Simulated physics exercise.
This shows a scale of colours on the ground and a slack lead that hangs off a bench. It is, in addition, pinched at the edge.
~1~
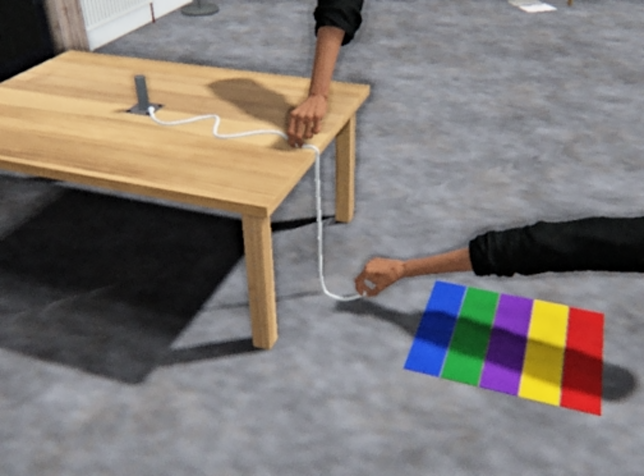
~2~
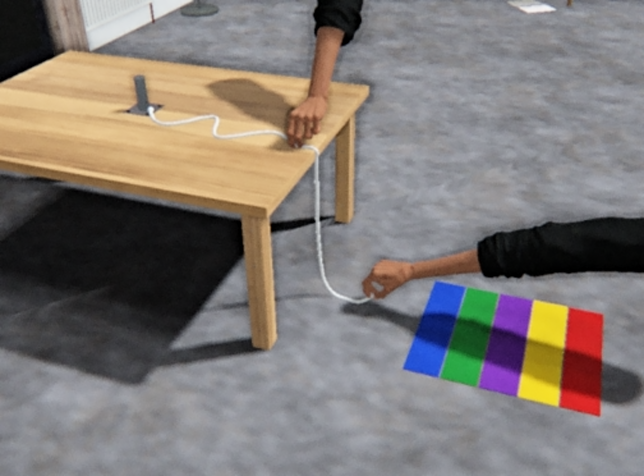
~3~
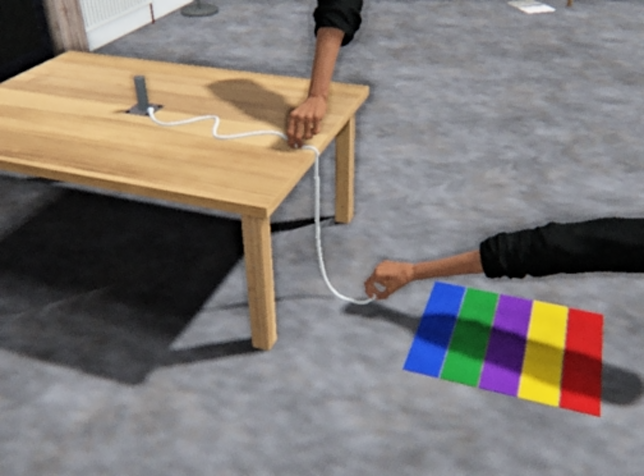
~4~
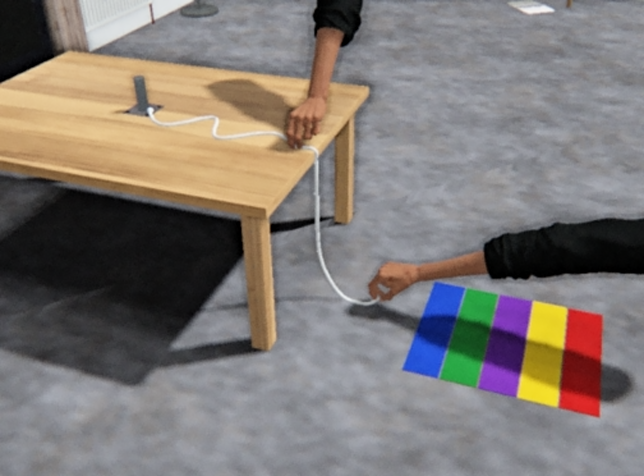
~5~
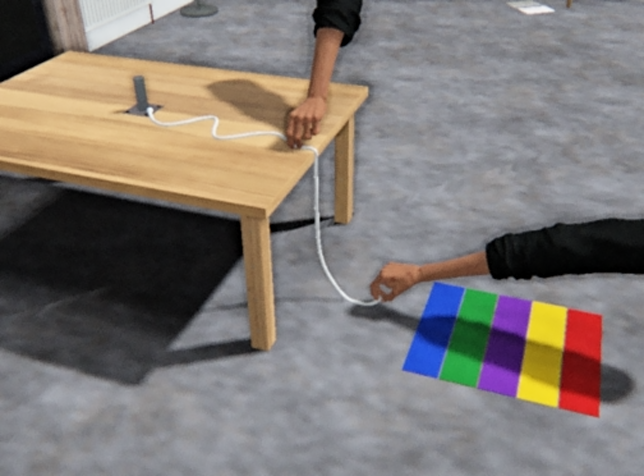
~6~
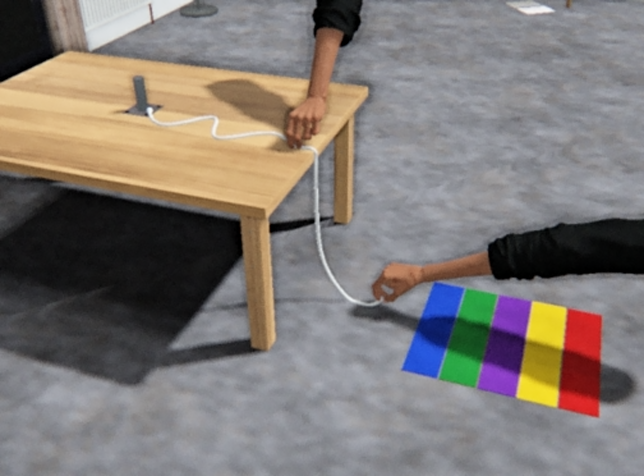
A hand holding the free end of a slack white lead shifts slightly right toward a striped colour scale on the floor, then stays nearly still, while another hand pins the lead at the wooden bench's edge.
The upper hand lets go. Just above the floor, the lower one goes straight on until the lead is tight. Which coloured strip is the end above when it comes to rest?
The yellow one.
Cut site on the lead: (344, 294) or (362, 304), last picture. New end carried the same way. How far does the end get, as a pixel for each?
Try 1: (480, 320); try 2: (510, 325).
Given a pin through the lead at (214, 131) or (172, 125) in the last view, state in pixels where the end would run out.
Per try (px): (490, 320), (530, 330).
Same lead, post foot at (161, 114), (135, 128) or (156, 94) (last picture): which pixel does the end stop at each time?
Near (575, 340); near (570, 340); near (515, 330).
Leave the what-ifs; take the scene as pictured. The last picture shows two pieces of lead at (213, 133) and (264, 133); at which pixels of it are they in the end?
The first settles around (262, 134), the second around (316, 146).
Soon after, end near (477, 319); over green.
After that, end near (520, 328); over purple.
At the stop, end near (546, 334); over yellow. It halts on the yellow strip.
